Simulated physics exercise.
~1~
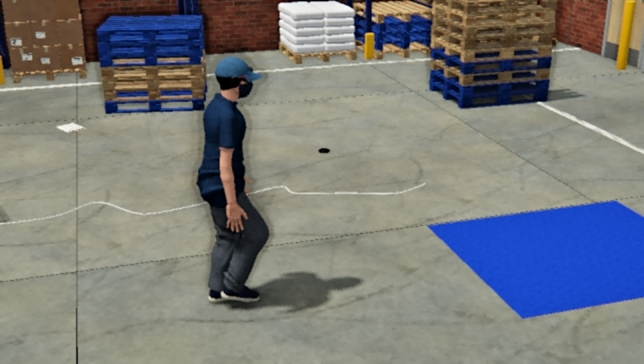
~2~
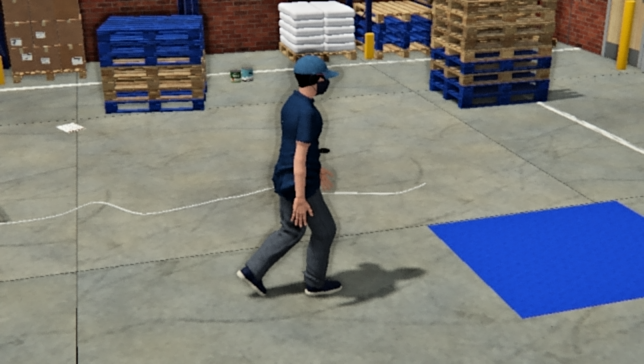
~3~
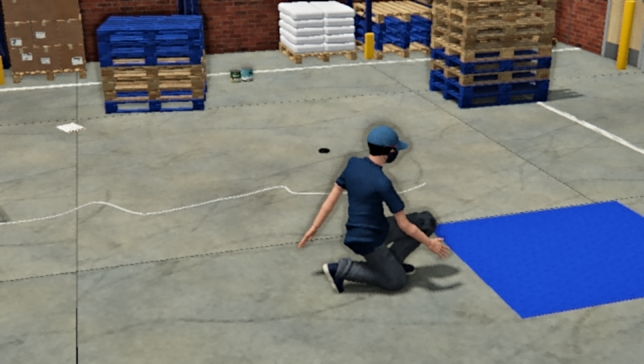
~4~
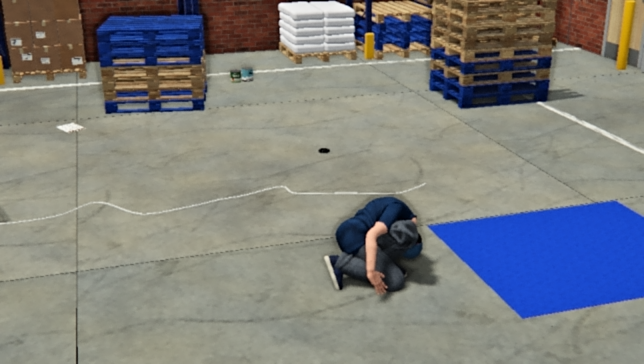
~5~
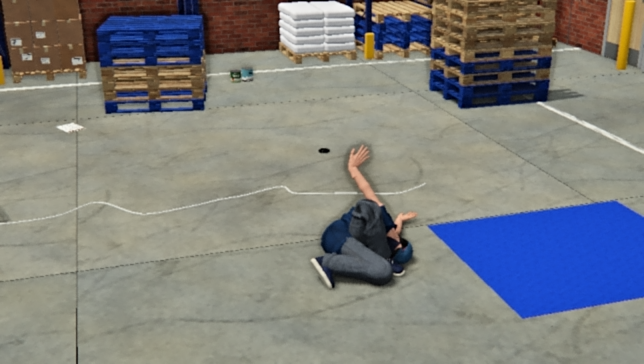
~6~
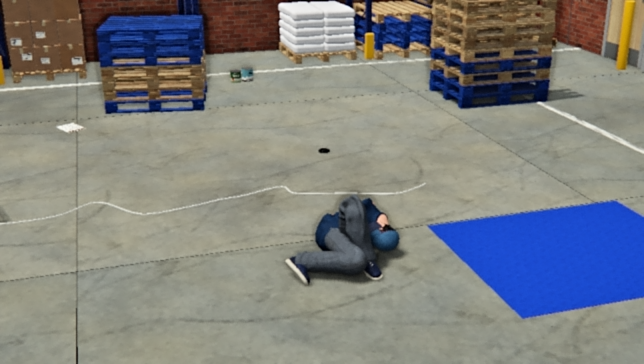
A warehouse floor of grey concrete is seen from a raised, still viewpoint, with stacked pallets, brown boxes and white sacks along a brick wall at the back. A blue mat lies flat at the right, and a thin, wavy pale line crosses the floor. A person in a blue cap, dark top and grey trousers walks right towards the mat. Just short of it, the person sinks down with arms out, folds forward into a crouch, then rolls over as one arm lifts. The person ends curled on the floor, head and body short of the mat.
